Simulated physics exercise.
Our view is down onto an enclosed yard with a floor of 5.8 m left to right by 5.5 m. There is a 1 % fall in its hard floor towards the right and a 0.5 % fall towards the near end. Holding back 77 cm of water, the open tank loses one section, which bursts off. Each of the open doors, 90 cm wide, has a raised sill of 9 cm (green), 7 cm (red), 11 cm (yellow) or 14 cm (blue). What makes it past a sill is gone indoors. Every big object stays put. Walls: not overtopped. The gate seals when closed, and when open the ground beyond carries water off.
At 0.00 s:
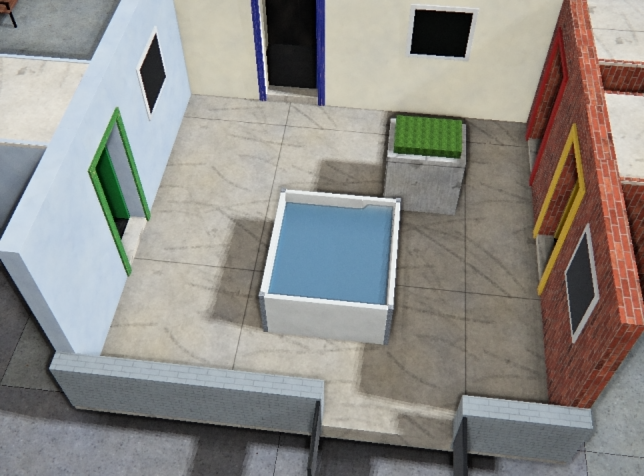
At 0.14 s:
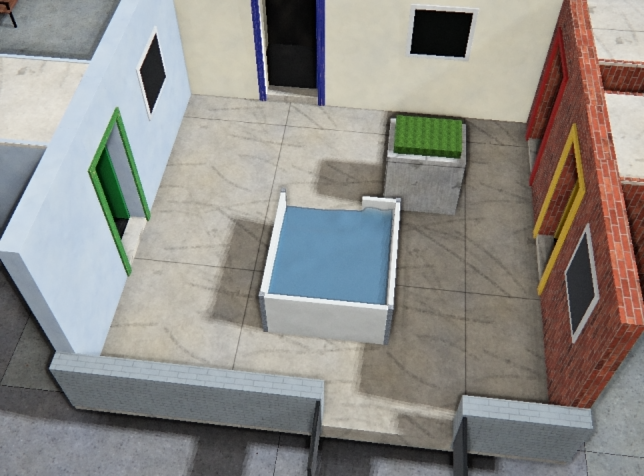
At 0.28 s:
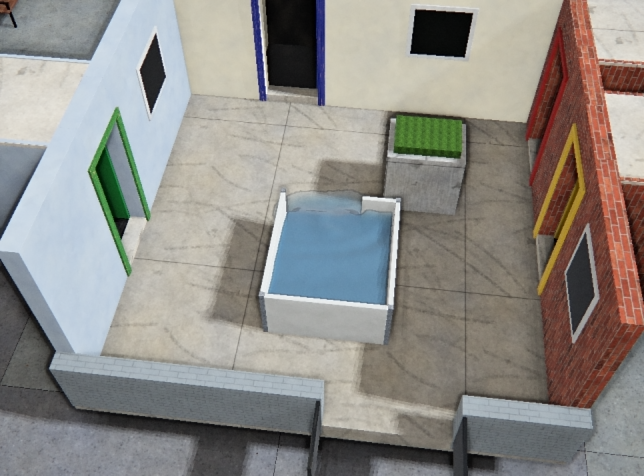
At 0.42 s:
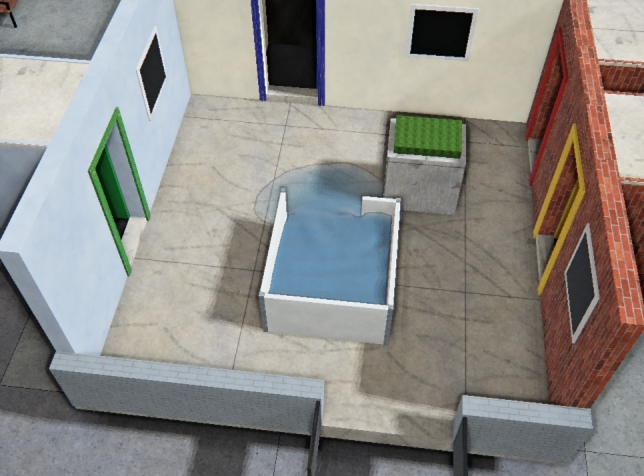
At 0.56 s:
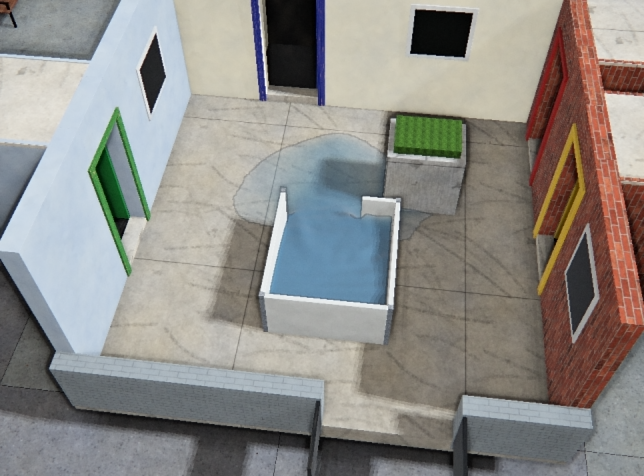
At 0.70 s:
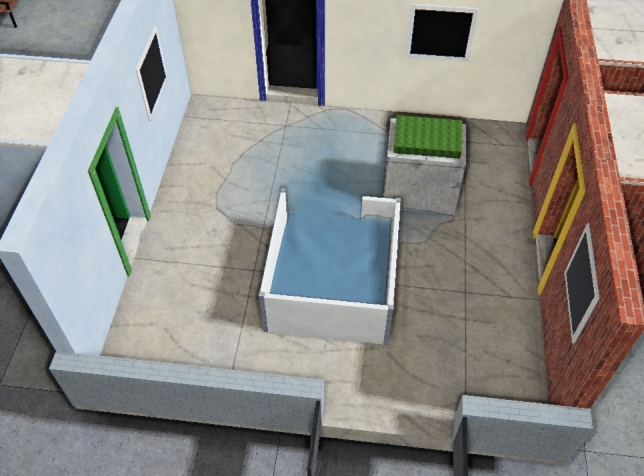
Water pouring through the open far side of a white-walled tank and spreading in a thin, widening sheet across a walled yard.
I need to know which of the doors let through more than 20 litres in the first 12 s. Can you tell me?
As I see it, my guess is the green door lets through less than the limit, my guess is the red door lets through more than the limit, my guess is the yellow door lets through less than the limit, my guess is the blue door lets through more than the limit.
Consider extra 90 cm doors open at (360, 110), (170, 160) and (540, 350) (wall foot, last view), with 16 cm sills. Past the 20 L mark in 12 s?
Taking them in order, the first gets enough, the second too little and the third too little.
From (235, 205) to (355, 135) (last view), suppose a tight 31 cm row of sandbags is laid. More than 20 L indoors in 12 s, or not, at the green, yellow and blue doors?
Green within the limit, yellow within the limit, blue within the limit.
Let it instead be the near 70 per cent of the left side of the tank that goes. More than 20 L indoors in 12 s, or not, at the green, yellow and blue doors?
Then green exceeds it, yellow does not exceed it, blue does not exceed it.
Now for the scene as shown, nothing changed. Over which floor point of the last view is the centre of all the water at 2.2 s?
The water is centred near (328, 199).
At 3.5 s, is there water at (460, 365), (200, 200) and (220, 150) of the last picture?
Going in order, clear, then covered, then covered.
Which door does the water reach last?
That would be the green door, last of all.
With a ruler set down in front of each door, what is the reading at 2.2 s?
Centimetres: Green 0 / red 7 / yellow 3 / blue 27.
After 1.4 s water covers 30 % of the floor and is deepest (38 cm) near (376, 115); green door not reached, red door not reached, yellow door not reached, blue door 29 cm at the sill, 23 L in.
After 2.2 s water covers 35 % of the floor and is deepest (34 cm) near (201, 100); green door not reached, red door 7 cm at the sill, 0 L in, yellow door 3 cm at the sill, 0 L in, blue door 27 cm at the sill, 79 L in.
After 3.5 s water covers 45 % of the floor and is deepest (21 cm) near (201, 100); green door not reached, red door 16 cm at the sill, 43 L in, yellow door 5 cm at the sill, 0 L in, blue door 15 cm at the sill, 112 L in.
After 7.0 s water covers 95 % of the floor and is deepest (13 cm) near (529, 175); green door 4 cm at the sill, 0 L in, red door 12 cm at the sill, 120 L in, yellow door 4 cm at the sill, 0 L in, blue door 7 cm at the sill, 114 L in.
After 12.0 s water covers 95 % of the floor and is deepest (10 cm) near (534, 431); green door 3 cm at the sill, 0 L in, red door 7 cm at the sill, 144 L in, yellow door 8 cm at the sill, 0 L in, blue door 2 cm at the sill, 115 L in.
